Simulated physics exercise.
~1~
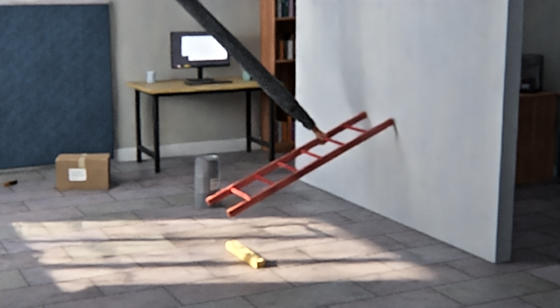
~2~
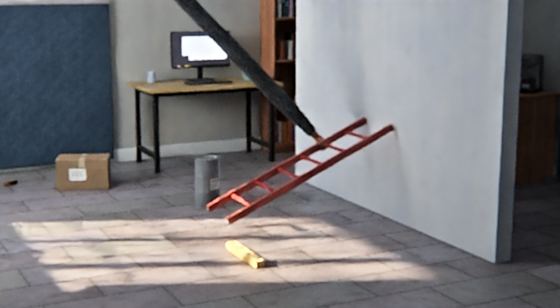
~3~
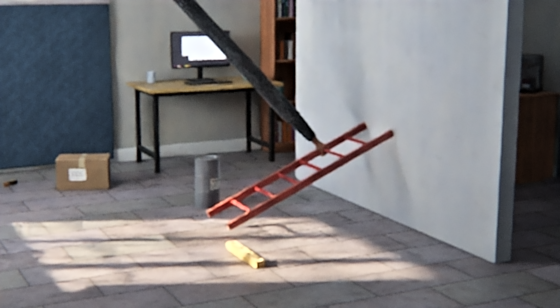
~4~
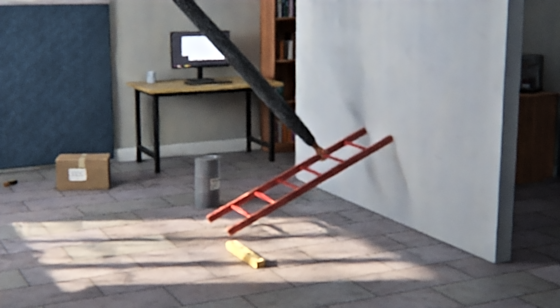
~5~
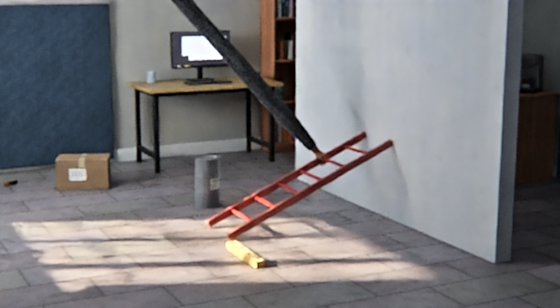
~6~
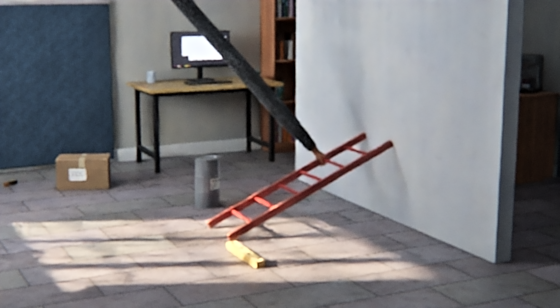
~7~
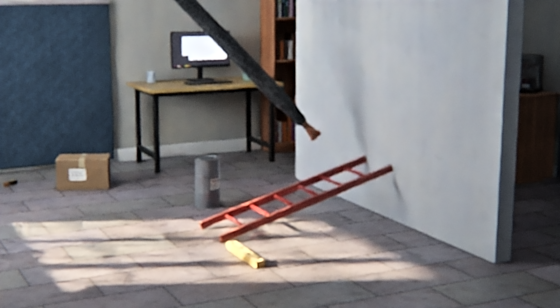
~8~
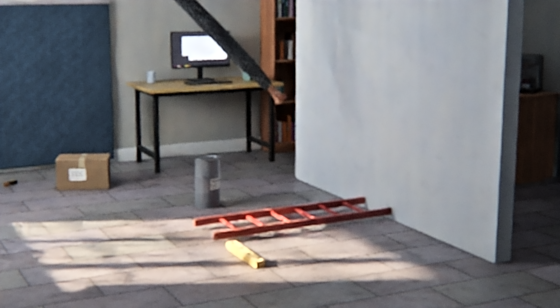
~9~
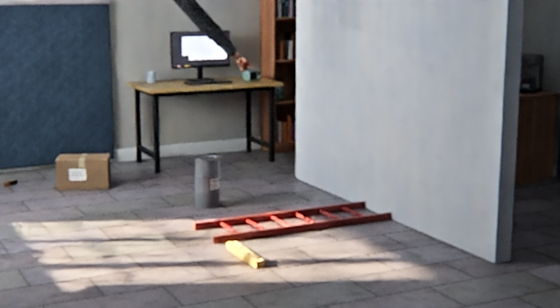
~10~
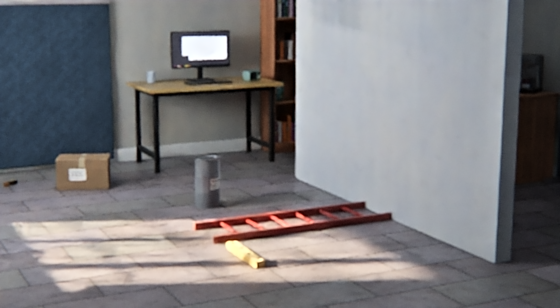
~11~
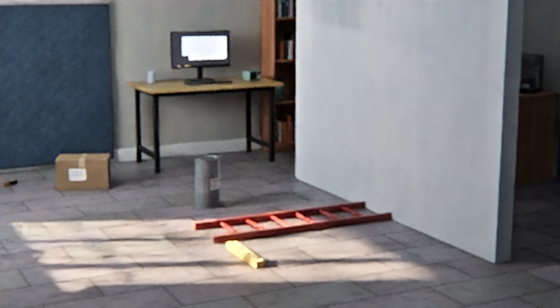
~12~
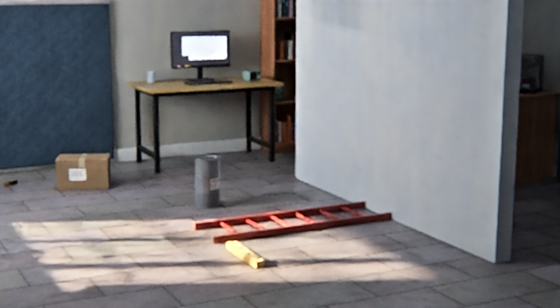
A red gate is leaned against a wall, then slips flat once the arm lets go.
